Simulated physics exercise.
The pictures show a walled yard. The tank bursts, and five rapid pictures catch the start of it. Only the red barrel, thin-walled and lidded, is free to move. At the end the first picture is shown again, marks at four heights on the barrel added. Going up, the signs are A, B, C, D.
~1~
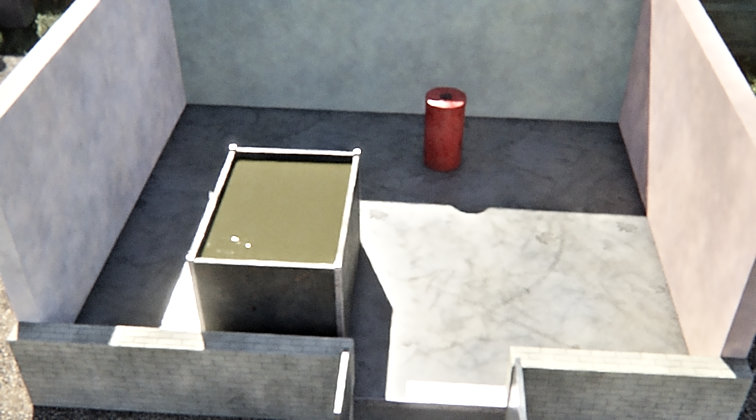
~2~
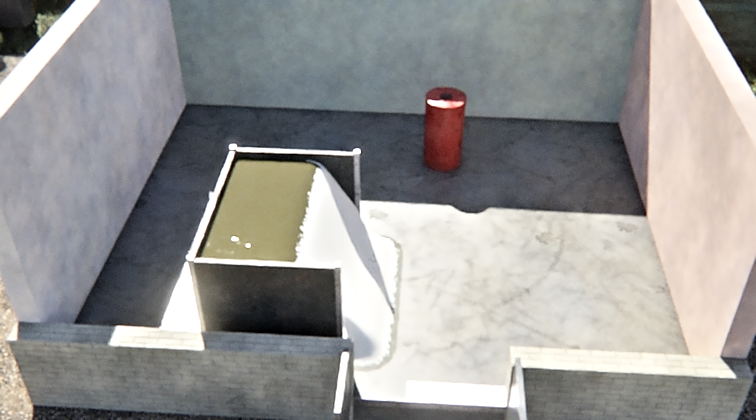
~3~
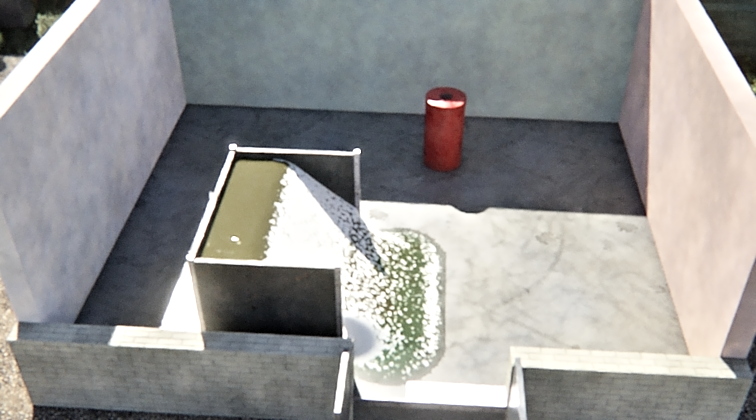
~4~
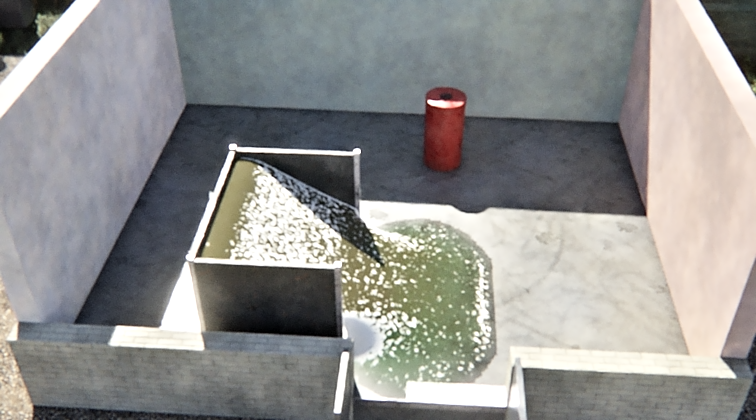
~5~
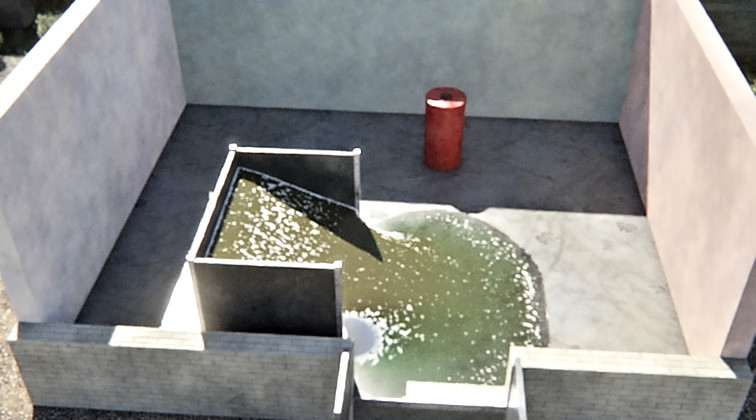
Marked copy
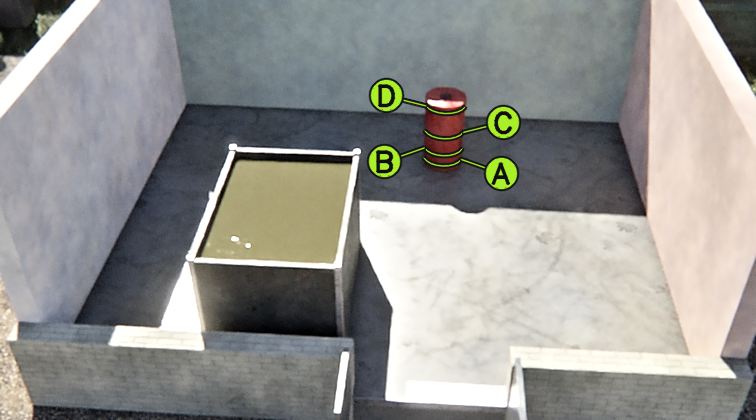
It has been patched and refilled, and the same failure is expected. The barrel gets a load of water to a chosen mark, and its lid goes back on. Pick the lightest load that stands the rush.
B will do.
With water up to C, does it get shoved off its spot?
No, not at all.
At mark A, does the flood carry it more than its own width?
Yes, clearly.
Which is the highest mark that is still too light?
Mark A.
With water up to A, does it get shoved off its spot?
Yes.
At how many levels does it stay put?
Three of them.
In lime, A at (442, 166); B at (443, 155); C at (443, 138); D at (445, 113); from the bottom up A, B, C, D.
If A is chosen, it is pushed about twice its own width away.
If B is chosen, it does not move.
If C is chosen, it does not move.
If D is chosen, it does not move.
